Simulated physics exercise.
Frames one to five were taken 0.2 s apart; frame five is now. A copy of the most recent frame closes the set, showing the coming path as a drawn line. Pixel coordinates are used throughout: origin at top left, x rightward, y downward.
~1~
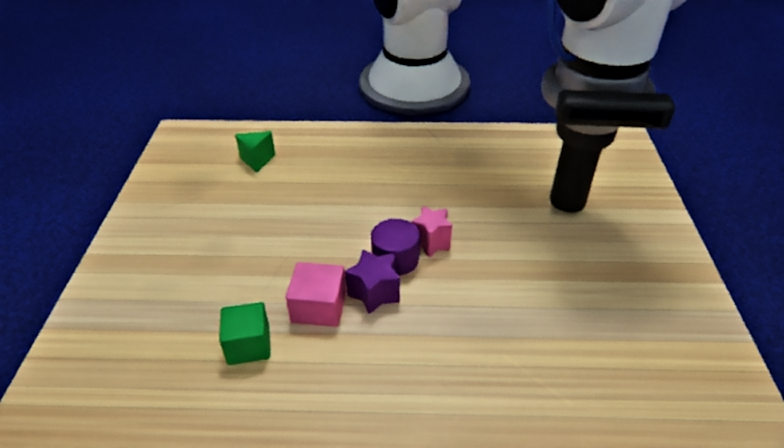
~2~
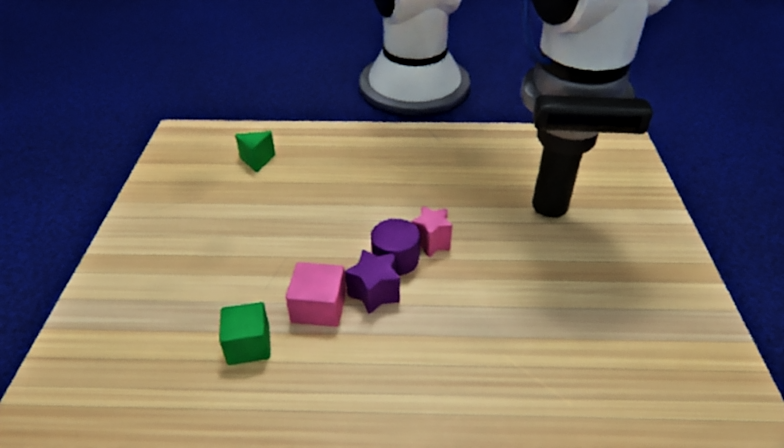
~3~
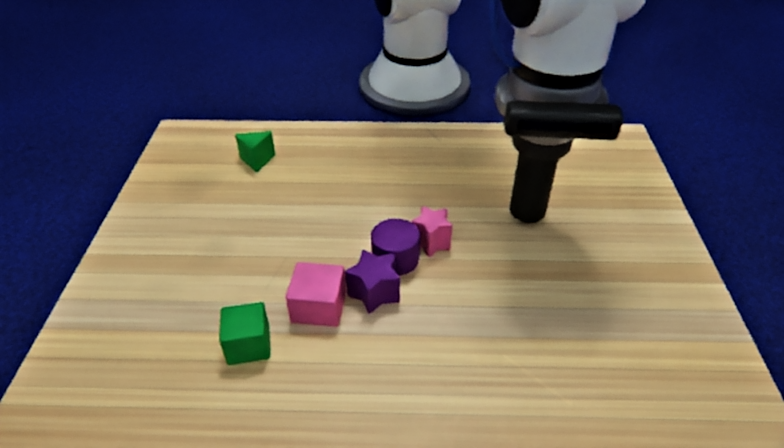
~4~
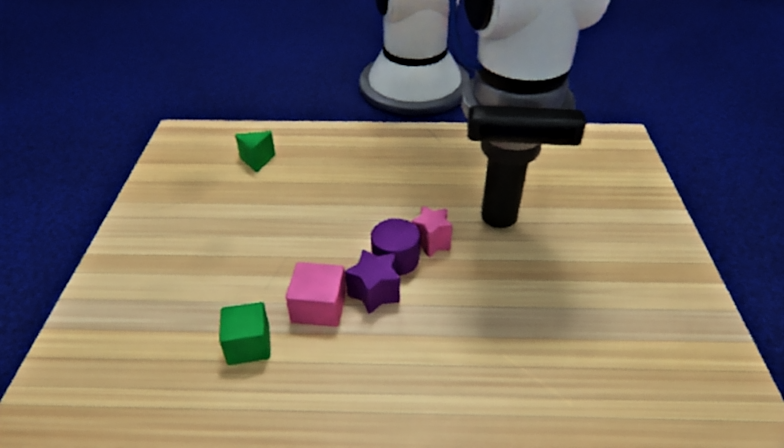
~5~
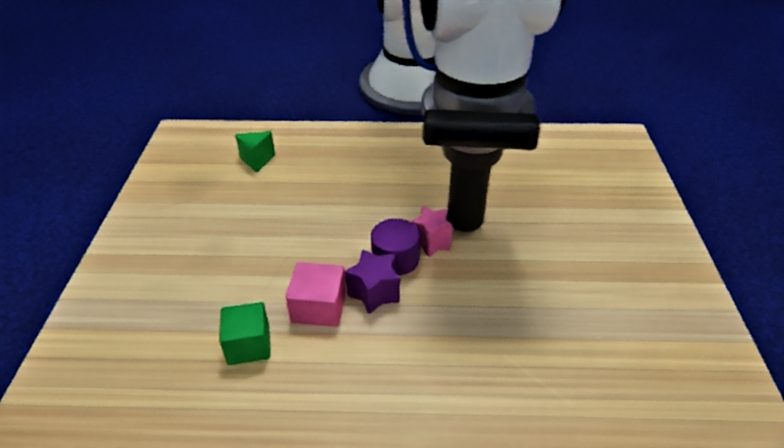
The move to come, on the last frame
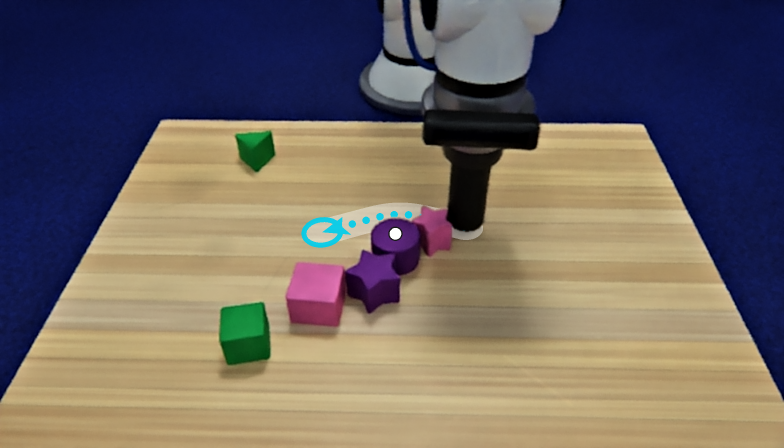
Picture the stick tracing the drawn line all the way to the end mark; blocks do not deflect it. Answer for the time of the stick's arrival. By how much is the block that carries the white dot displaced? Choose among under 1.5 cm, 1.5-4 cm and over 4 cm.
It moves between 1.5 and 4 cm.
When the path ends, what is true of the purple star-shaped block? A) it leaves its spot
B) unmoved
My answer is option A.
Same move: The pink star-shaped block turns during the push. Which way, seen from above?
Viewed from above, counterclockwise.
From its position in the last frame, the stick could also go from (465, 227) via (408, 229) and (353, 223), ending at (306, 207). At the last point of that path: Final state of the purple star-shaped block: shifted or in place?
That block gets shifted.
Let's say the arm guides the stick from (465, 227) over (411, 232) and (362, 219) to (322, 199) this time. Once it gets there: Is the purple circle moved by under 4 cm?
No, that is not what happens.
Path on the board, from (465, 227) via (417, 216) and (370, 219), ending at (322, 232); the dot is on the purple circle.
What follows on the original path. One third of the way, stick at (416, 208); purple star-shaped block at (373, 271); purple circle at (378, 239); pink star-shaped block at (397, 212), turned 35° anticlockwise.
Two thirds of the way, stick at (368, 212); purple star-shaped block at (372, 277); purple circle at (372, 244); pink star-shaped block at (358, 217), turned 70° anticlockwise.
At the end, stick at (321, 225); pink square piece in place; purple star-shaped block at (372, 279), turned 10° anticlockwise; purple circle at (372, 245); pink star-shaped block at (337, 227), turned 115° anticlockwise.
